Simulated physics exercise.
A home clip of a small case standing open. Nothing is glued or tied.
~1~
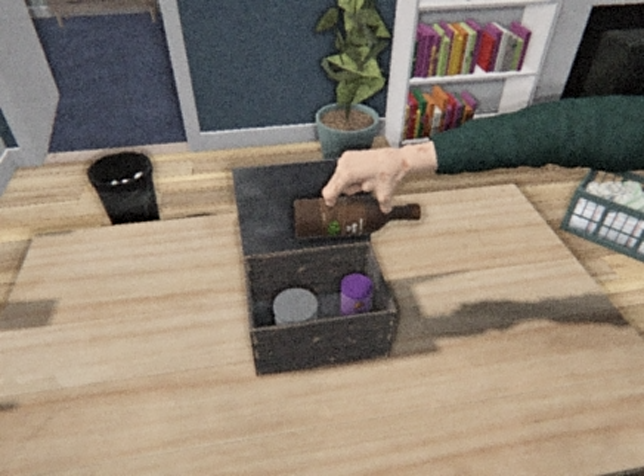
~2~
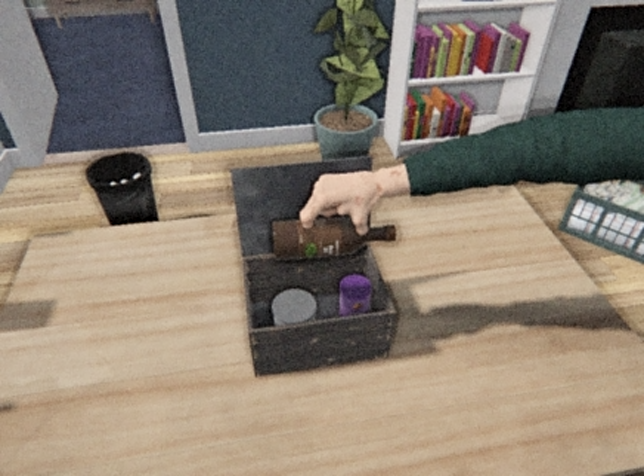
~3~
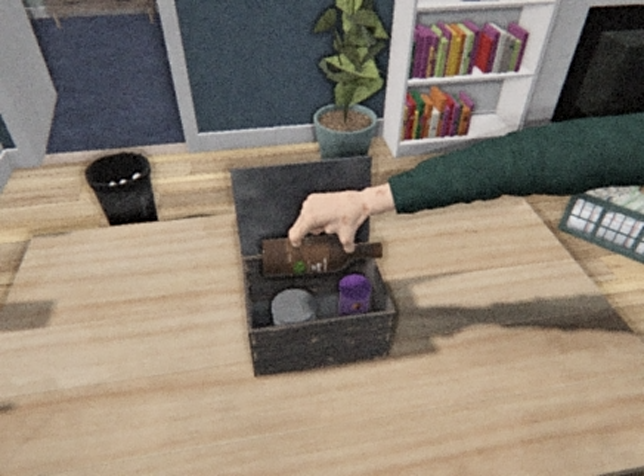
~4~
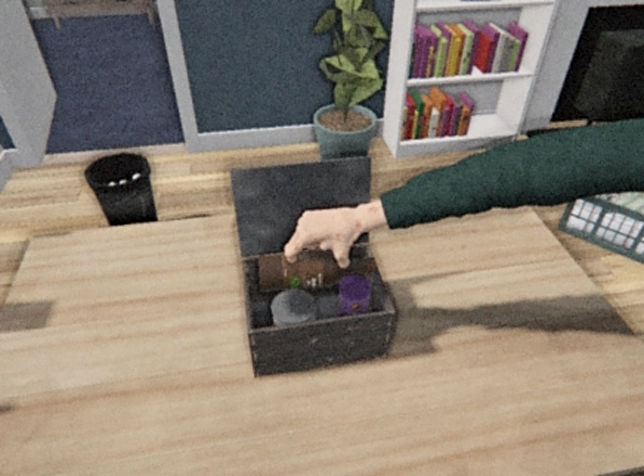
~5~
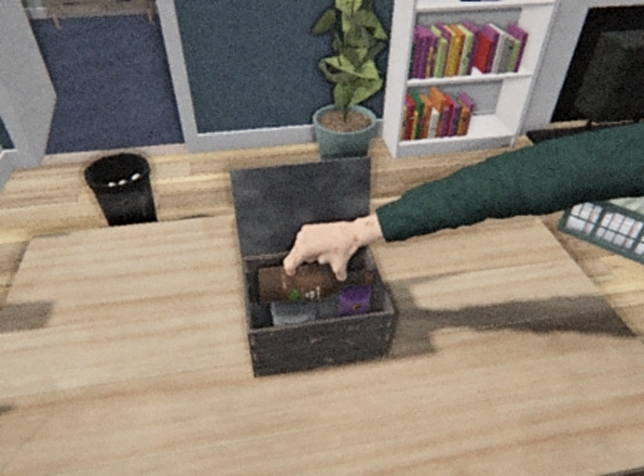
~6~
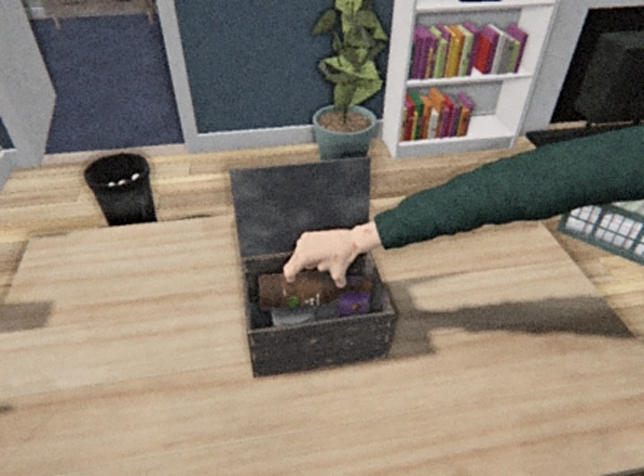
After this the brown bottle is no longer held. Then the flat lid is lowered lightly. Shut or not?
In the end the lid will not close.
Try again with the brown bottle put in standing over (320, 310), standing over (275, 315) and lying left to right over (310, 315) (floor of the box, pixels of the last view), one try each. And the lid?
First, it stays ajar; second, it will not close; third, it shuts flat.
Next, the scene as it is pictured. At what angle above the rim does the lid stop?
About 16°.
Then, 1.00 s on from there, lid starting down; brown bottle shifted a little near (317, 303).
Then, 1.60 s on from there, lid 60° above the rim; brown bottle shifted a little near (317, 303).
Then, 2.00 s on from there, lid 32° above the rim; brown bottle shifted a little near (317, 303).
Then, 3.50 s on from there, lid 16° above the rim; brown bottle shifted a little near (317, 303).
In the end, lid 16° above the rim; all 3 unmoved. At the end, from the last picture's camera, brown bottle near (317, 304).
